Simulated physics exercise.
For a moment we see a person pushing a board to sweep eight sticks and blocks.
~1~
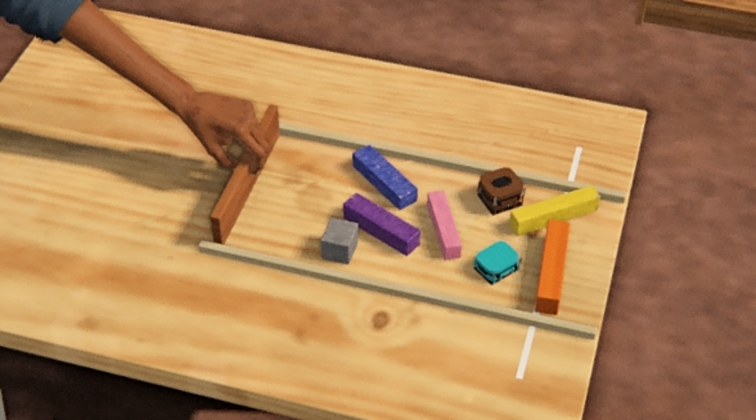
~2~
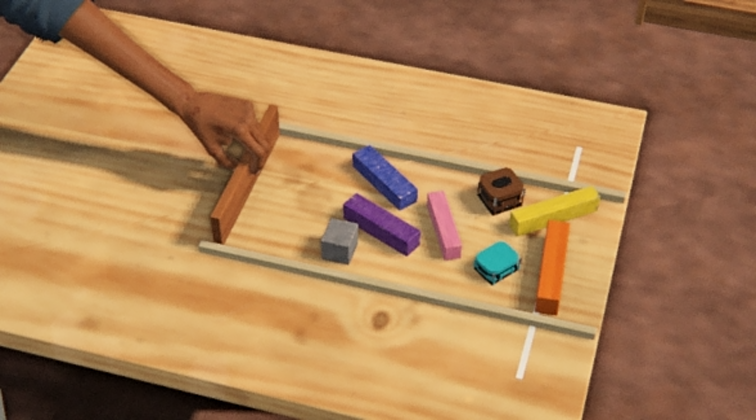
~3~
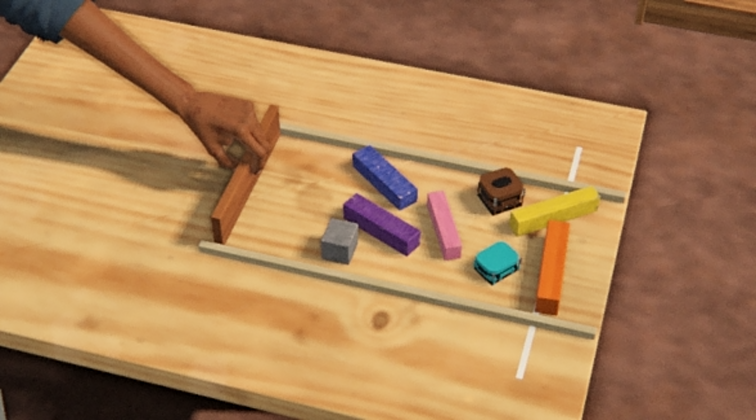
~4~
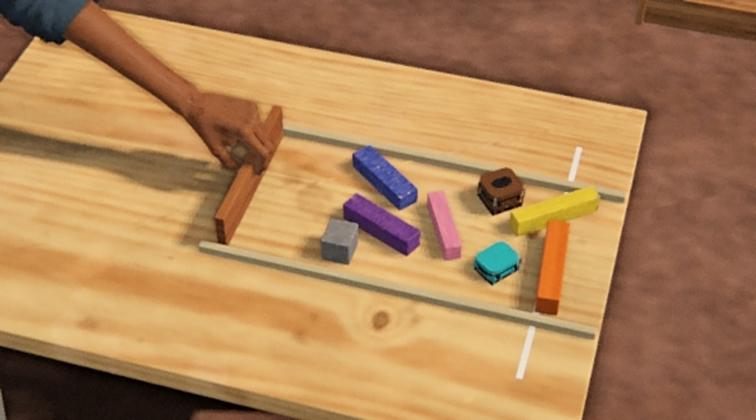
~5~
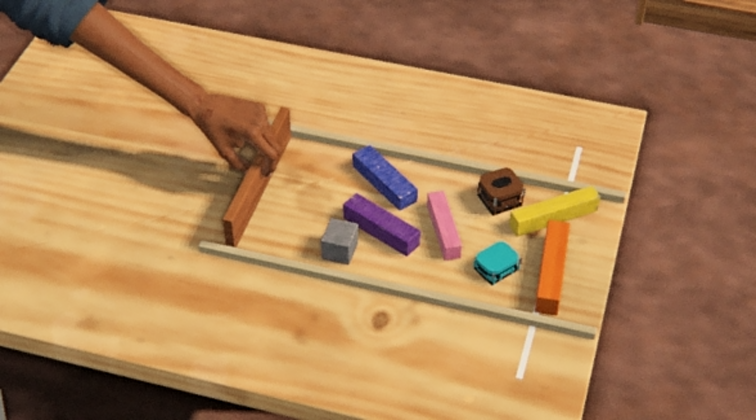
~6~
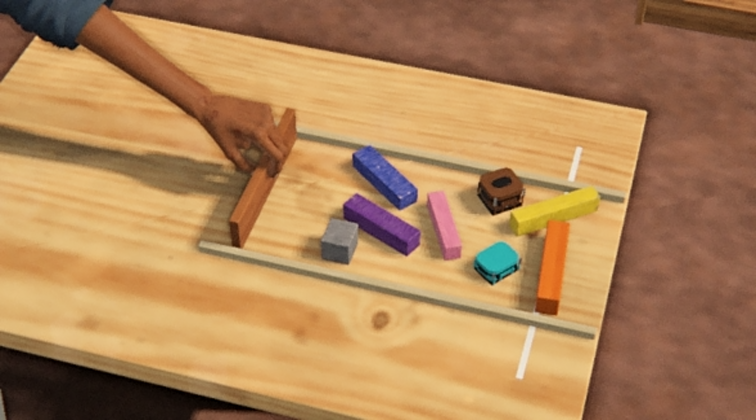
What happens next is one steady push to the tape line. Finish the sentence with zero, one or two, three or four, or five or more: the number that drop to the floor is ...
The number that drop to the floor is three or four.
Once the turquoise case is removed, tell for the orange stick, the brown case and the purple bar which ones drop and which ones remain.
As for the orange stick, it is not retained; the brown case is retained; the purple bar is retained.
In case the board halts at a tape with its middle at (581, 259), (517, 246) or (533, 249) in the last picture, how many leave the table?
Per try: 5; 0; 1.
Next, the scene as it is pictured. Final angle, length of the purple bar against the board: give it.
Misalignment: Close to 35°.
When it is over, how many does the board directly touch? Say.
3 touch it.
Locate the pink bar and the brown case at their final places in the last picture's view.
Result: One at about (594, 247), the other at about (606, 204).
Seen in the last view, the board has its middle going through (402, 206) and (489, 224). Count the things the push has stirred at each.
Respectively 4 and 8.
A little later, none off yet; orange stick at rest near (553, 267); yellow bar at rest near (555, 211); turquoise case at rest near (497, 263).
When it is over, the number that fall off is three or four; down, turquoise case, yellow bar and orange stick.
